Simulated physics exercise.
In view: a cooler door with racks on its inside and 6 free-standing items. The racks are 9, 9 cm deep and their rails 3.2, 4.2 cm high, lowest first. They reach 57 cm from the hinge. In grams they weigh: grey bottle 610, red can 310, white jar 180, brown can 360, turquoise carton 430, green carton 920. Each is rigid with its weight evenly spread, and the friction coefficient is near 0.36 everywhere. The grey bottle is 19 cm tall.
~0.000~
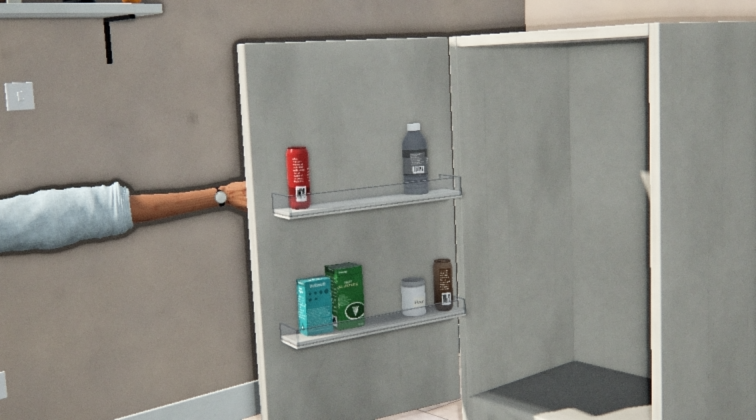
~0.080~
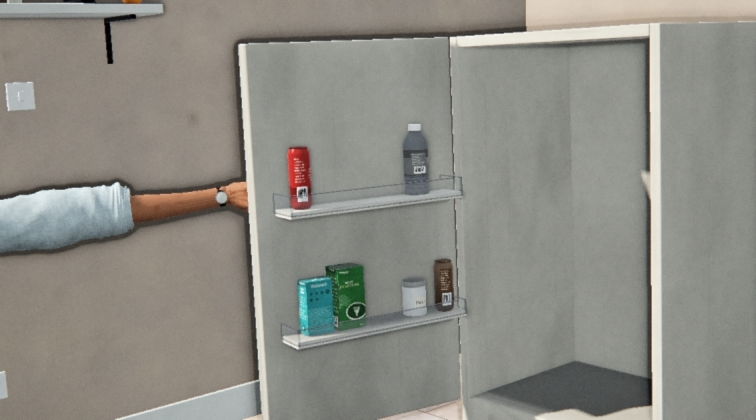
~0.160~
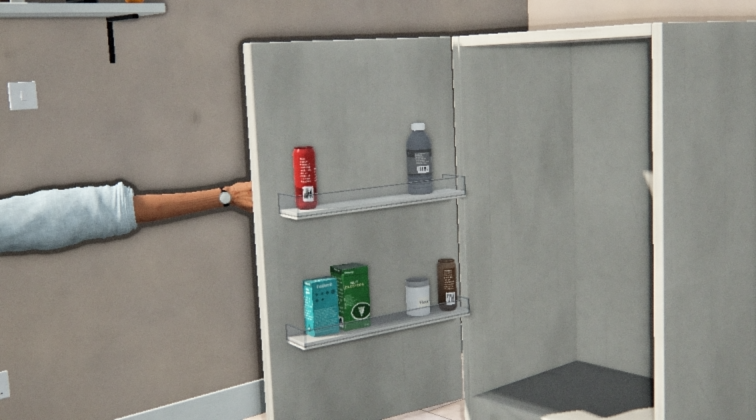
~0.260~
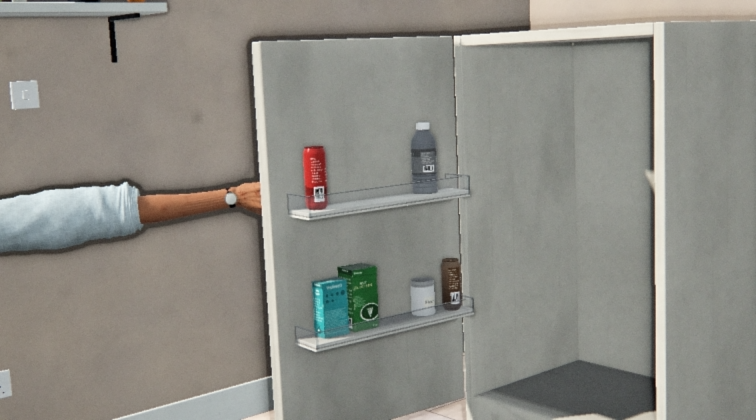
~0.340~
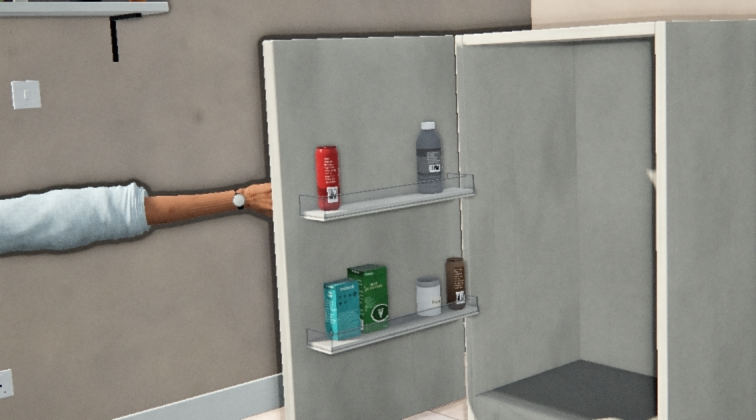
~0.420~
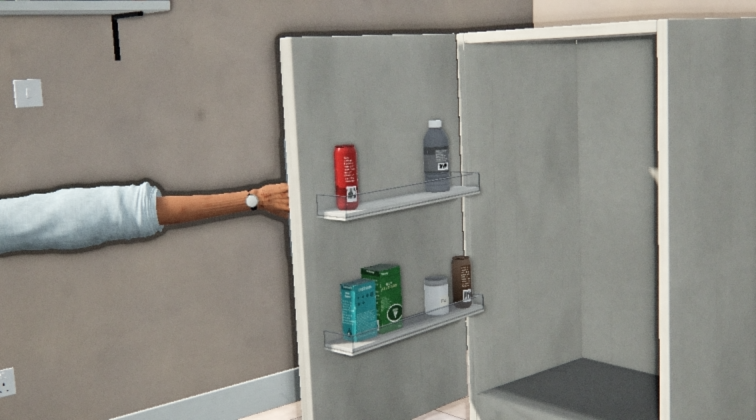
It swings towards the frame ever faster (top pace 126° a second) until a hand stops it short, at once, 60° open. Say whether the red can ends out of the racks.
The red can jumps its rail.
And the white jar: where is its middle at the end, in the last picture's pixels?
At about (468, 296).
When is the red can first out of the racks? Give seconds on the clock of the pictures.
At about 0.8 s.
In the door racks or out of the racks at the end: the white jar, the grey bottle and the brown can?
The white jar ends in the door racks; the grey bottle ends in the door racks; the brown can ends in the door racks.
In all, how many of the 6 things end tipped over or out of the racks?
That comes to 3.
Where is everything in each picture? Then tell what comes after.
In the first picture, open by 100°; red can (299, 178); grey bottle (415, 159).
In the second picture, open by 100°; brown can (444, 285); turquoise carton (316, 306).
In the third picture, open by 98°; green carton (350, 296); grey bottle (419, 159).
In the fourth picture, open by 94°; white jar (423, 296); brown can (451, 284).
In the fifth picture, open by 89°; turquoise carton (342, 309); green carton (368, 298).
In the sixth picture, open by 83°; red can (346, 178); grey bottle (436, 156).
By 0.82 s, open by 60°; red can and turquoise carton now out of the racks; green carton tilted 30°; white jar 2 cm from its spot.
By 1.12 s, open by 60°; green carton now out of the racks; white jar 2 cm from its spot.
By 1.32 s, open by 60°; white jar 2 cm from its spot.
When it is over (1.6 s), out of the racks, red can, turquoise carton and green carton; the other 3 within 5 cm of the start.
